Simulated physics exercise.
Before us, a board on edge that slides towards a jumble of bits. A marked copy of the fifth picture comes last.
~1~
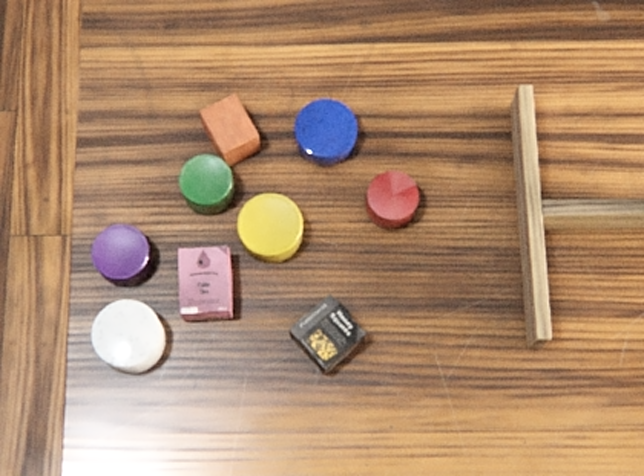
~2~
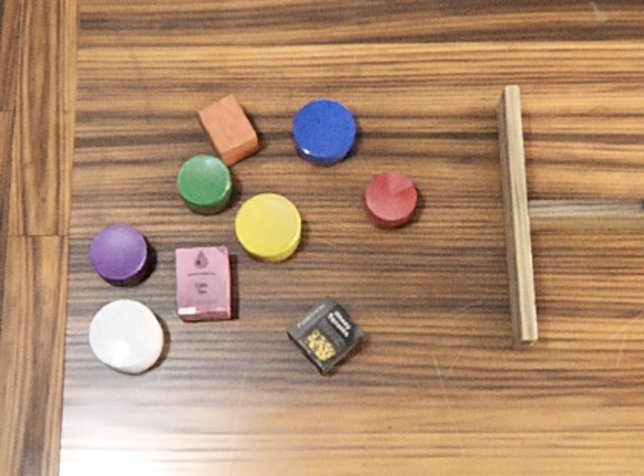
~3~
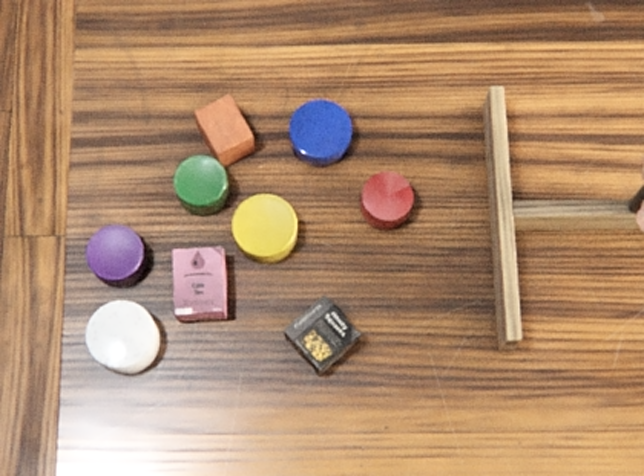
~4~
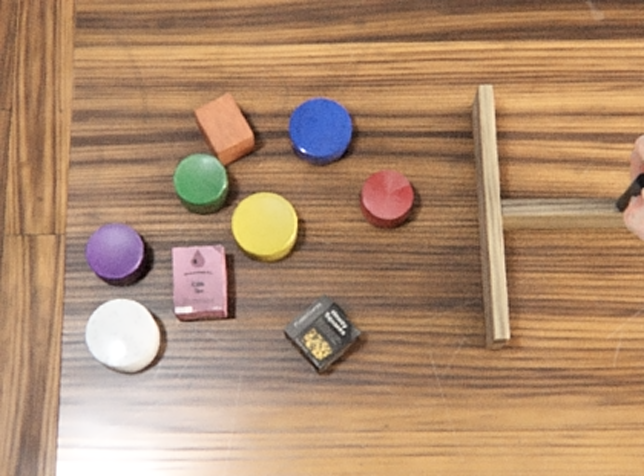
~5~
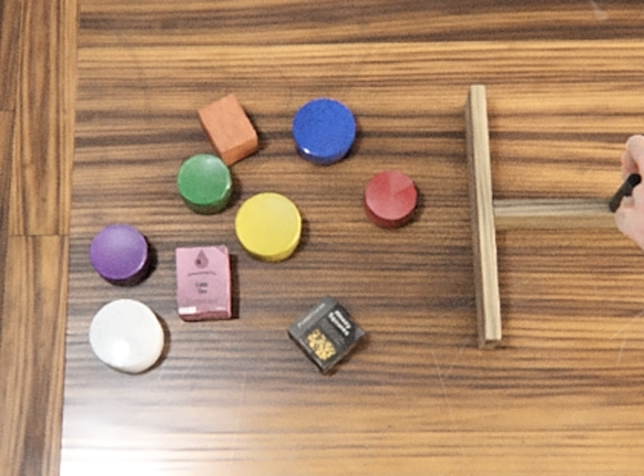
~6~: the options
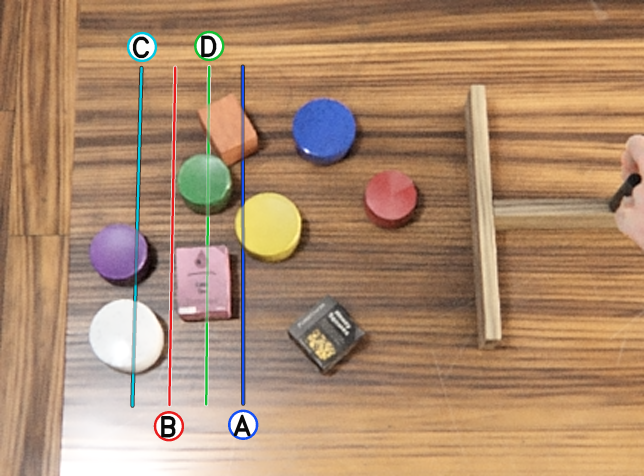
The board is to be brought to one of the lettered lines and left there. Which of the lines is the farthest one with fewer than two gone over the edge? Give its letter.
B.
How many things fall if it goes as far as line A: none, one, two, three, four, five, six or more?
In all, none.
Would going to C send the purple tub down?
Yes.
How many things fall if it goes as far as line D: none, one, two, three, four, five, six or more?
By then, none.
On the marked copy, A at (243, 228); B at (172, 229); C at (137, 229); D at (208, 228).
Following B. Soon after the start, board (373, 210); red tin (338, 201); purple tub (121, 256).
Later, board (260, 212); white pot (113, 337); orange block (172, 124).
In the end, board (173, 213); white pot over the edge; purple tub (76, 255); one fallen.
As for the rest, A is within the limit but short; C drops four; D is within the limit but short.
